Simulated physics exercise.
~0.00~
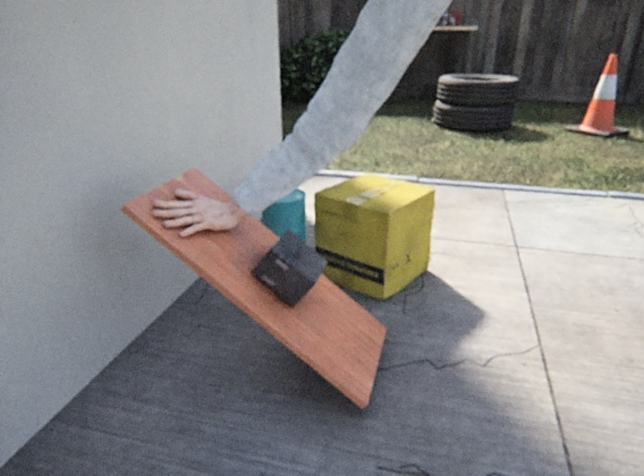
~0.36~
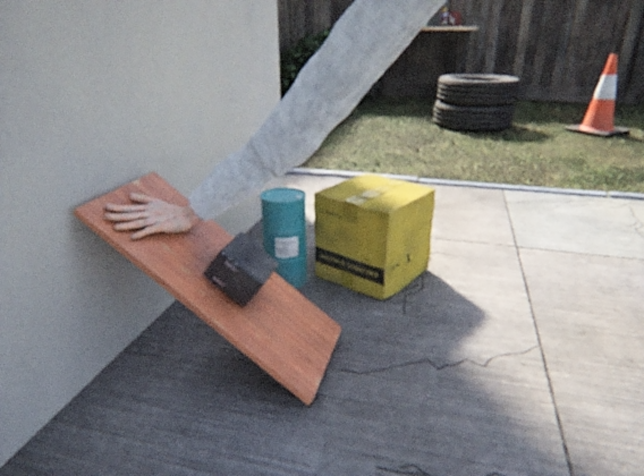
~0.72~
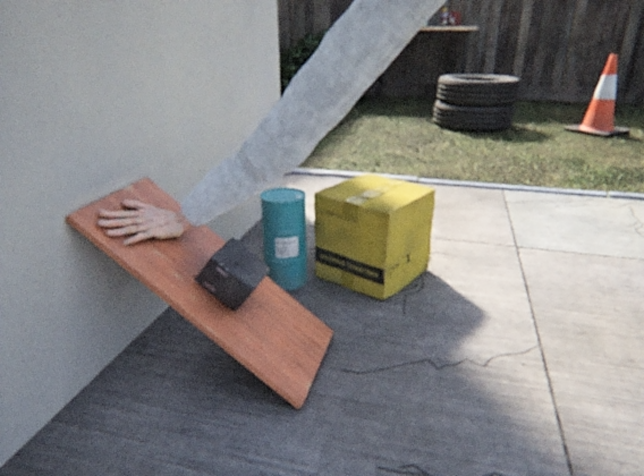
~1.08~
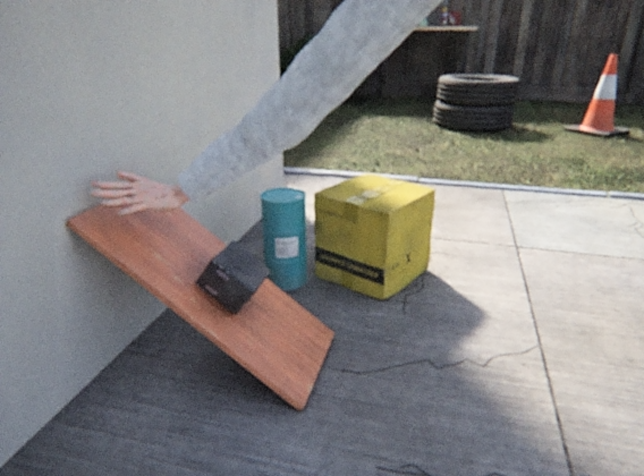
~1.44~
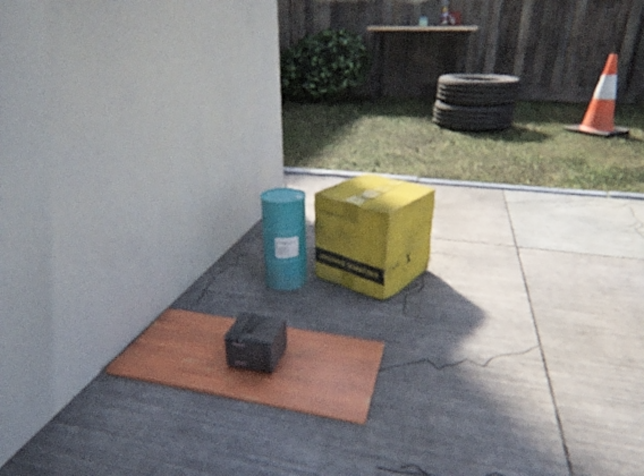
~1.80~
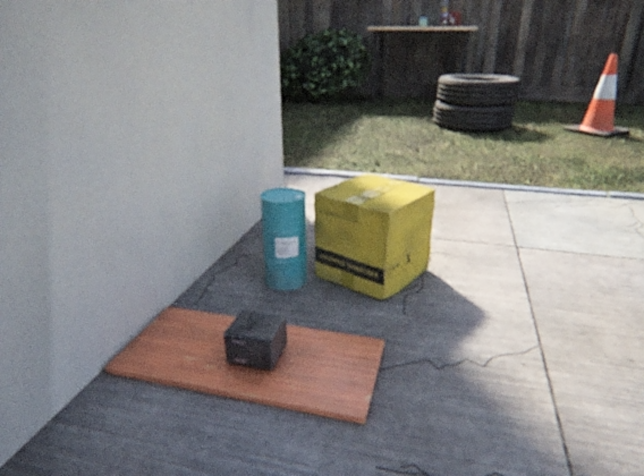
An orange board is leaned against the wall by a hand, released, and slides down flat.
